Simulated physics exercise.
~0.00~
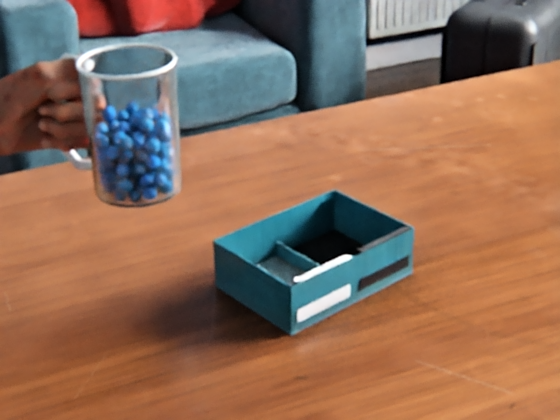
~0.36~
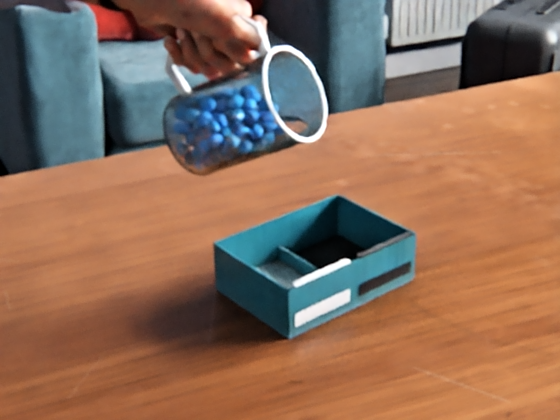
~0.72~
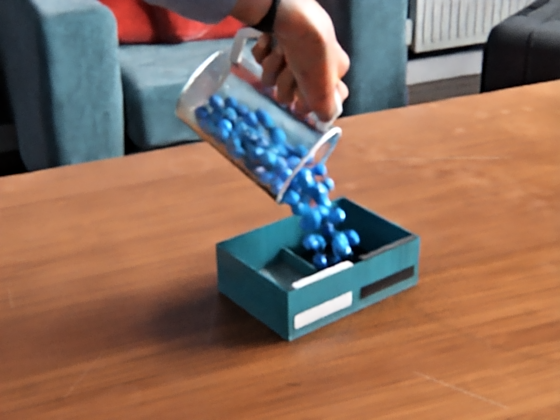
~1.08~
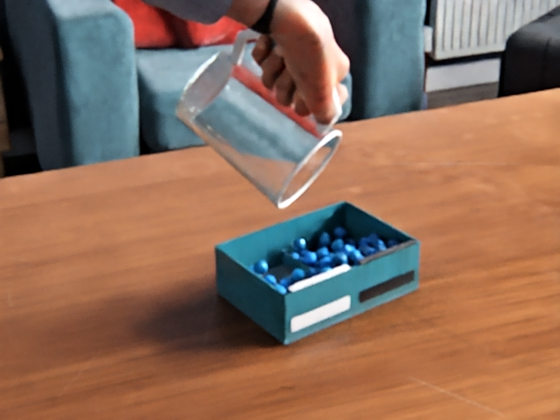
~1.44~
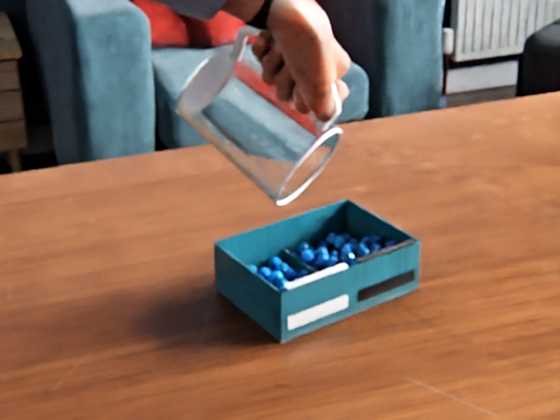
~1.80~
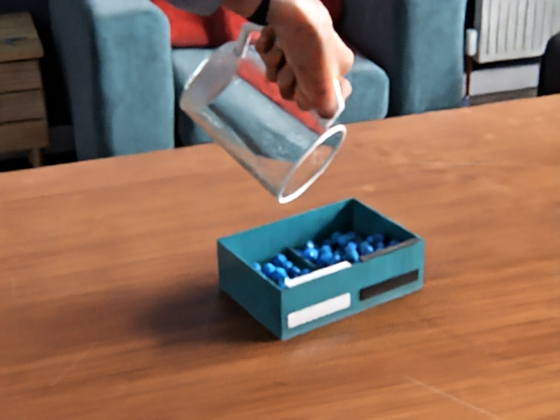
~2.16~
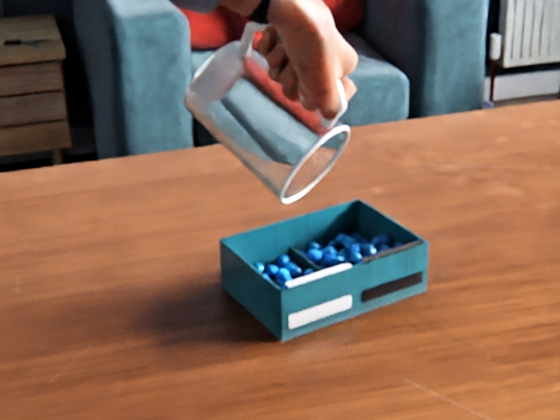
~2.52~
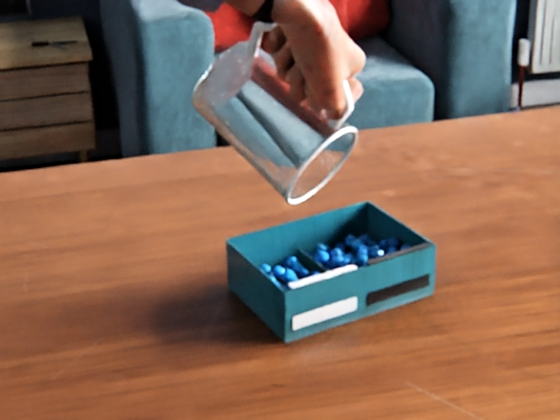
A hand tips a clear cup, pouring blue balls into both sections of a teal box.
